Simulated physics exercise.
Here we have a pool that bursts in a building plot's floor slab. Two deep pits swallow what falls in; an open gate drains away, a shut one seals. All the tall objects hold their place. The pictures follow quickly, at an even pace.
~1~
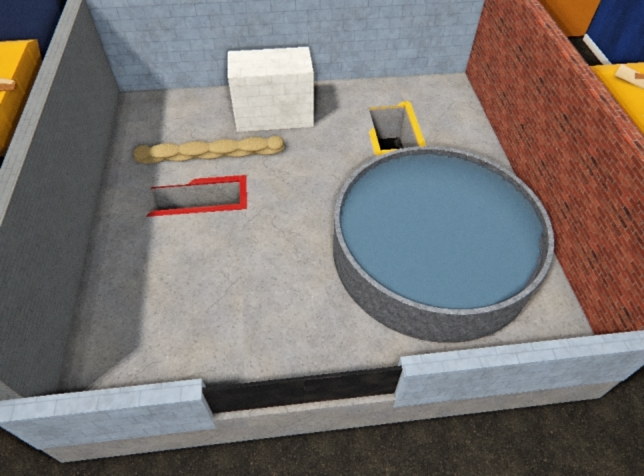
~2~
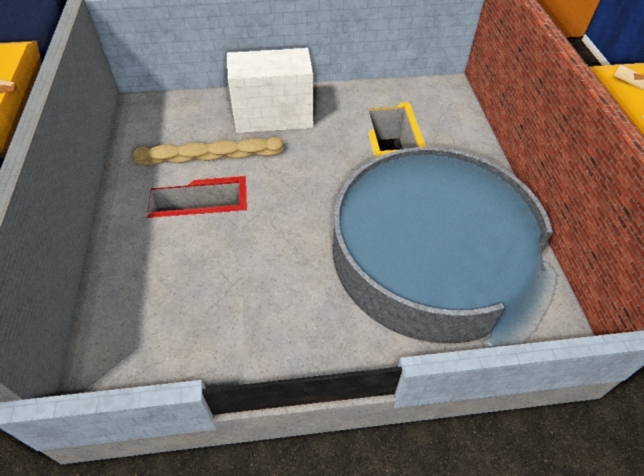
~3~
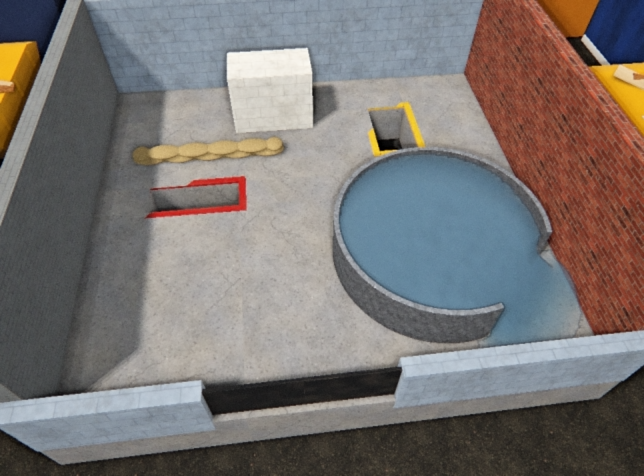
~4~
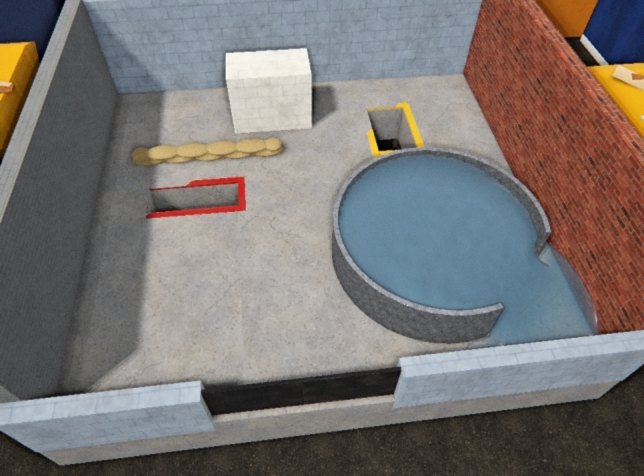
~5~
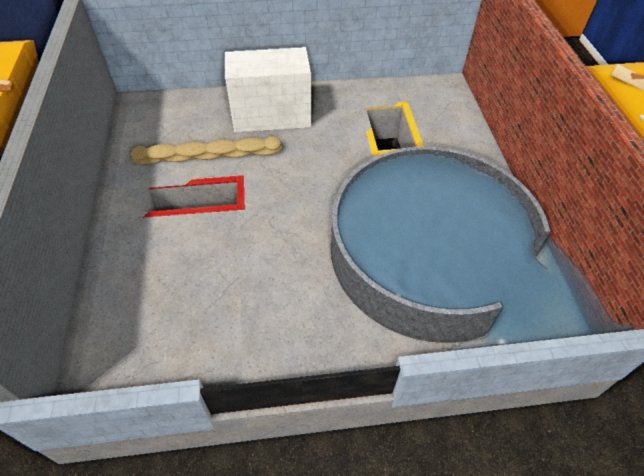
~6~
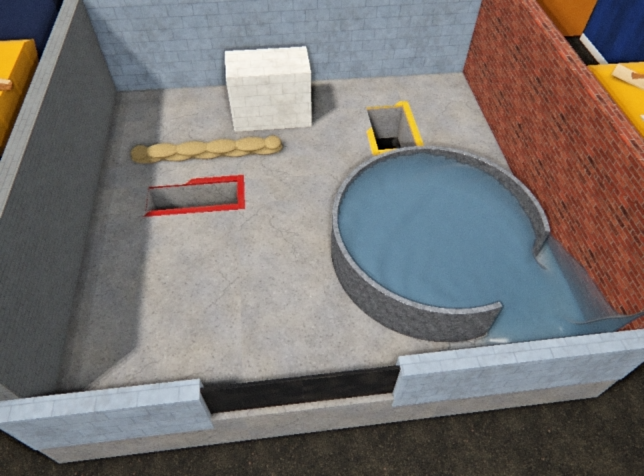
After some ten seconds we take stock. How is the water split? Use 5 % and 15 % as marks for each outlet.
In the end: The gate takes under 5 %; the yellow pit takes between 5 and 15 %; the red pit takes between 5 and 15 %.
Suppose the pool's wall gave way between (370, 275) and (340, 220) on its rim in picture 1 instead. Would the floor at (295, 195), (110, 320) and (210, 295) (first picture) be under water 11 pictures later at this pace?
In that order: Free of water, covered, wet.
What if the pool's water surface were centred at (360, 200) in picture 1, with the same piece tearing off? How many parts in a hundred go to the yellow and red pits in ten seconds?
Roughly, in per cent: Yellow 20, red 6.
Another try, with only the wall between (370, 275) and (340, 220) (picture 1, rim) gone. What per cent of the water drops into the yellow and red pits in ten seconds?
In per cent: Yellow 2, red 25.
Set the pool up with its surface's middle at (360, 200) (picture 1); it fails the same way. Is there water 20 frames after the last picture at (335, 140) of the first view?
There: No water.
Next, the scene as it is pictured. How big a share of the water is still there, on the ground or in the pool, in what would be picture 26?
I make it 100 per cent.
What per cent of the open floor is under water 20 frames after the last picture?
Some 50 per cent.
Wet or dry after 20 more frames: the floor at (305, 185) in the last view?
At that place: Free of water.
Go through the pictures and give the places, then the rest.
In the first picture, still water in the round pool at (441, 223).
In the second picture, water pours out at (527, 293) and has run to (486, 342).
In the third picture, water pours out at (525, 296) and has run to a hidden place.
In the fourth picture, water pours out at (524, 296) and has run to a hidden place.
In the fifth picture, water pours out at (522, 296) and has run to a hidden place.
In the sixth picture, water pours out at (523, 295) and has run to a hidden place.
A moment on, water covers 10 % of the floor; the gate 0 %, the yellow pit 0 %, the red pit 0 %.
Next, water covers 20 % of the floor; the gate 0 %, the yellow pit 0 %, the red pit 0 %.
Then, water covers 50 % of the floor; the gate 0 %, the yellow pit 1 %, the red pit 0 %.
Later, water covers 80 % of the floor; the gate 0 %, the yellow pit 3 %, the red pit 2 %.
In the end, water covers 95 % of the floor; the gate 0 %, the yellow pit 7 %, the red pit 8 %.
